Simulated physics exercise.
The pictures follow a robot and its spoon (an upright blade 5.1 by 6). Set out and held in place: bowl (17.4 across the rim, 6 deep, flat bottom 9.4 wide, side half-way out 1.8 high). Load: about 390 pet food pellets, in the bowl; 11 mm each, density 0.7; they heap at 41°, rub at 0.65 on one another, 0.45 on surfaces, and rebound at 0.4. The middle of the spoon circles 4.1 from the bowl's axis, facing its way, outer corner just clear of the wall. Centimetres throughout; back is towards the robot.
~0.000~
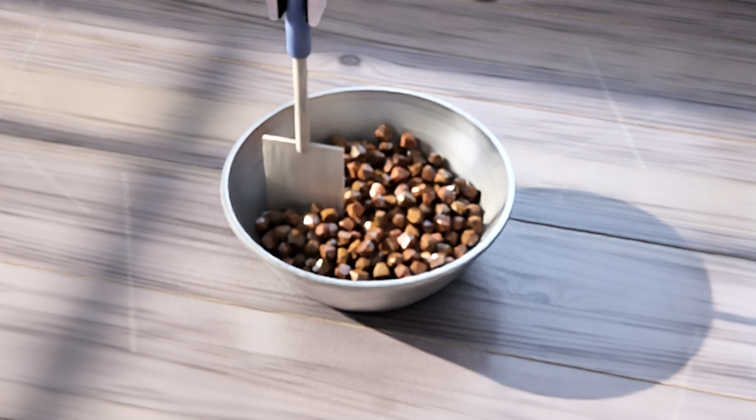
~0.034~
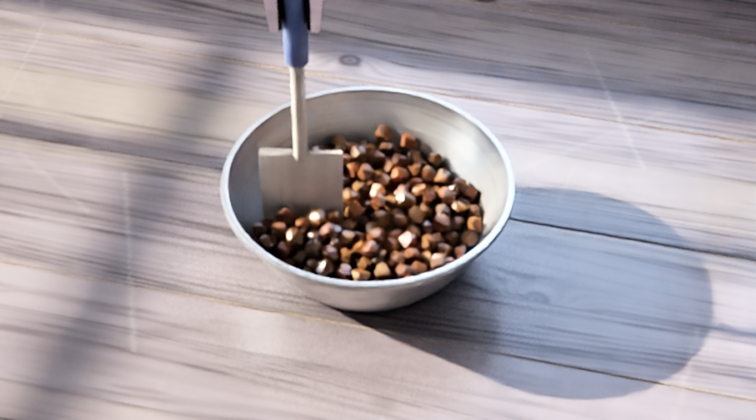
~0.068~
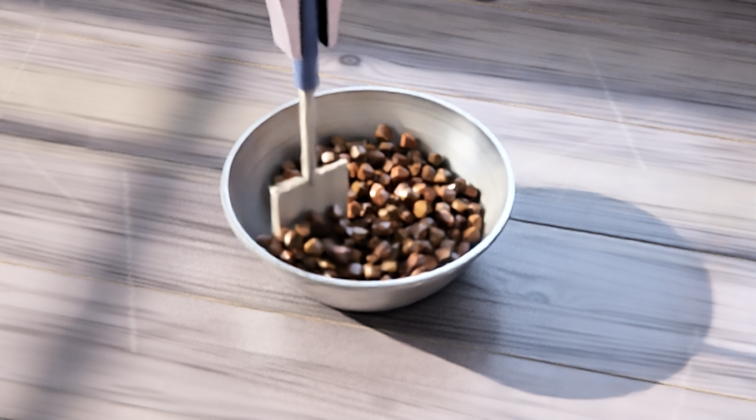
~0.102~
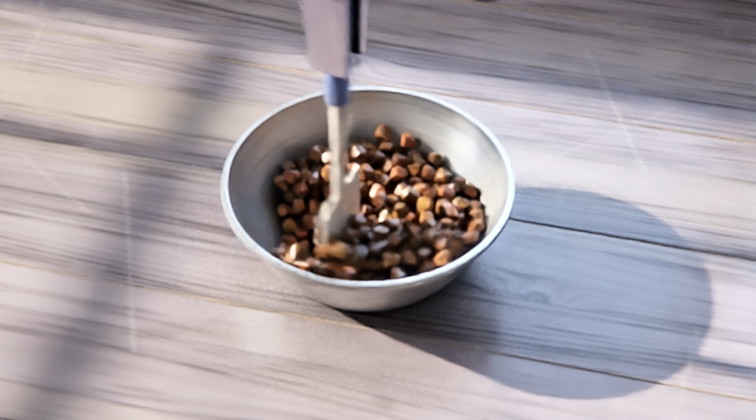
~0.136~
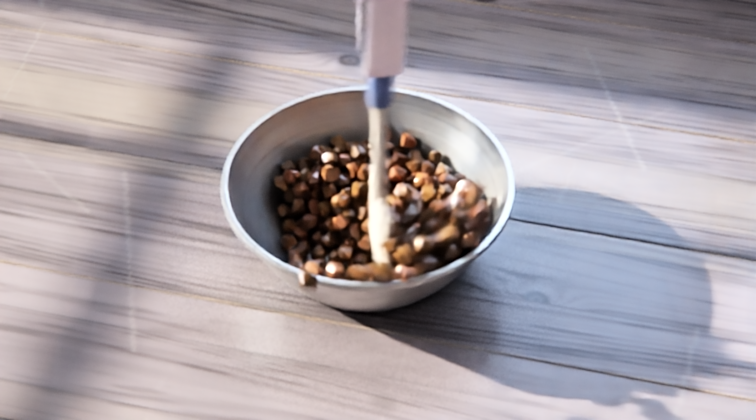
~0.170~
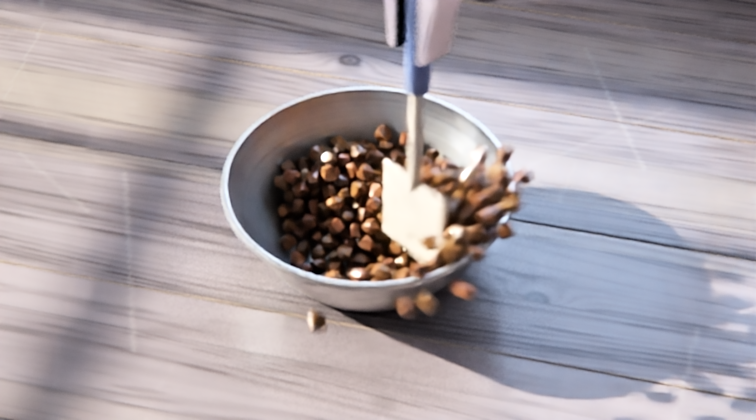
On a wooden surface, a robot's flat spoon sweeping left to right through a metal bowl of brown pellets, flinging some over the rim.
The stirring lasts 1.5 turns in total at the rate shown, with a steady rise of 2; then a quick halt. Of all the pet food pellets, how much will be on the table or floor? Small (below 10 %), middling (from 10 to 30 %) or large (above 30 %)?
Share on the table or floor: Large (above 30 %).
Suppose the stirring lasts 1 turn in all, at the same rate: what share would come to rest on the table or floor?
Then about 25 per cent.
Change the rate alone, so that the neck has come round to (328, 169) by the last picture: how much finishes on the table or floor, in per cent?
About 25 per cent.
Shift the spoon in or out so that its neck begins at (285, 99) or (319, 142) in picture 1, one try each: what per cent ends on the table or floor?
Some 0 and 35 per cent.
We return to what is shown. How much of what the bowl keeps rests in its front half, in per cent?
About 50 per cent.
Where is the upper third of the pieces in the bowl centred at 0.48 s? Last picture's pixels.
Near (354, 271).
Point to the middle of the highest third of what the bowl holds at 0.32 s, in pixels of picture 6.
At about (320, 137).
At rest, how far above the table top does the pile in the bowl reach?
About 5.0 cm.
By 0.32 s, 296° round, highest piece 11 above the table; 293 in the bowl, 29 on the table or floor, 65 in flight or on the tool.
By 0.48 s, 86° round, highest piece 9 above the table; 248 in the bowl, 113 on the table or floor, 26 in flight or on the tool.
By 0.76 s, 180° round, highest piece 5 above the table; 230 in the bowl, 157 on the table or floor.
By 1.46 s, 180° round, highest piece 5 above the table; 230 in the bowl, 157 on the table or floor.
Final count, 230 in the bowl, 157 on the table or floor. That is 41 % on the table or floor.
